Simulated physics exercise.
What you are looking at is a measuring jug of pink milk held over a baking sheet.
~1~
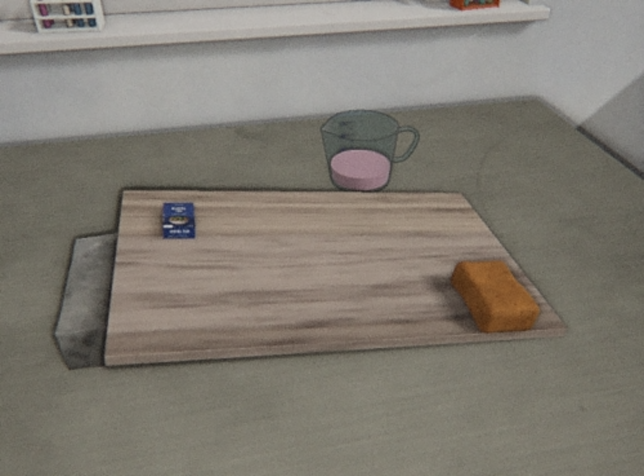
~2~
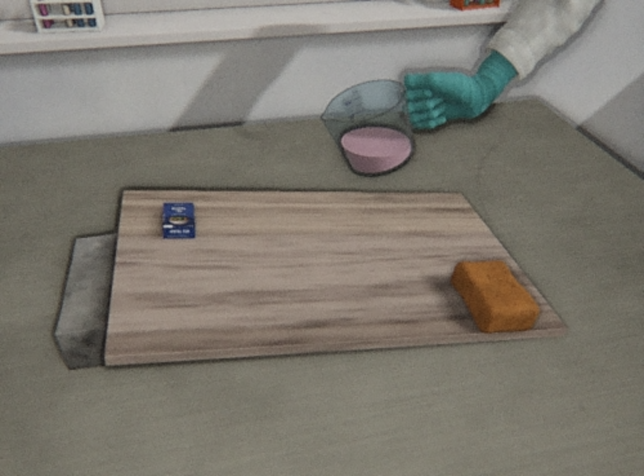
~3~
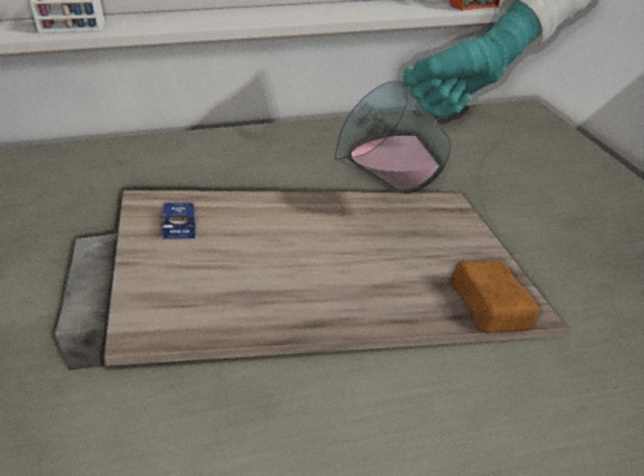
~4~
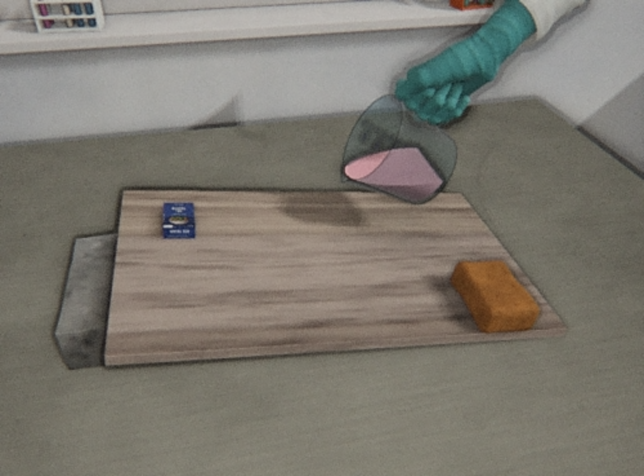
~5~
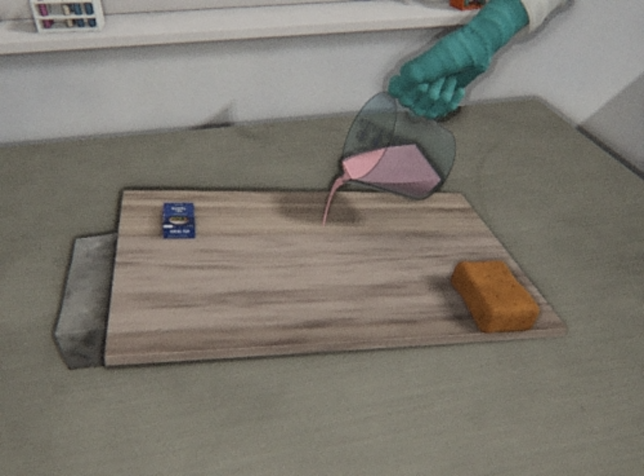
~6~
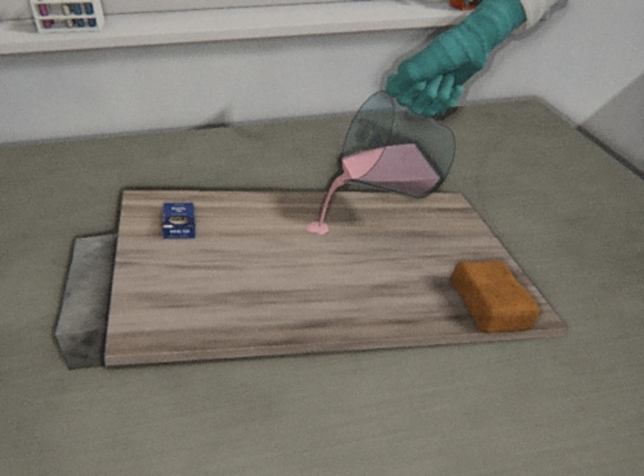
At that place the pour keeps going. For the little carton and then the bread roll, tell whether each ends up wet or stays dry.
Little carton: Stays dry; bread roll: Stays dry.
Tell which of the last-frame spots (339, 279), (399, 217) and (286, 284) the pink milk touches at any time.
The first point is outside the spill, the next one is inside the spill, and the last one is outside the spill.
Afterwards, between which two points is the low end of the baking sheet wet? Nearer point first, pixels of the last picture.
I'd say it stretches from roughly (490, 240) up to (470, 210).
A moment on, it runs down to the right; the little carton is untouched; the bread roll is untouched.
Further on, it runs down to the right and off the end; the little carton is untouched; the bread roll is untouched.
When it is over, it runs down to the right and off the end; the little carton is untouched; the bread roll is untouched.
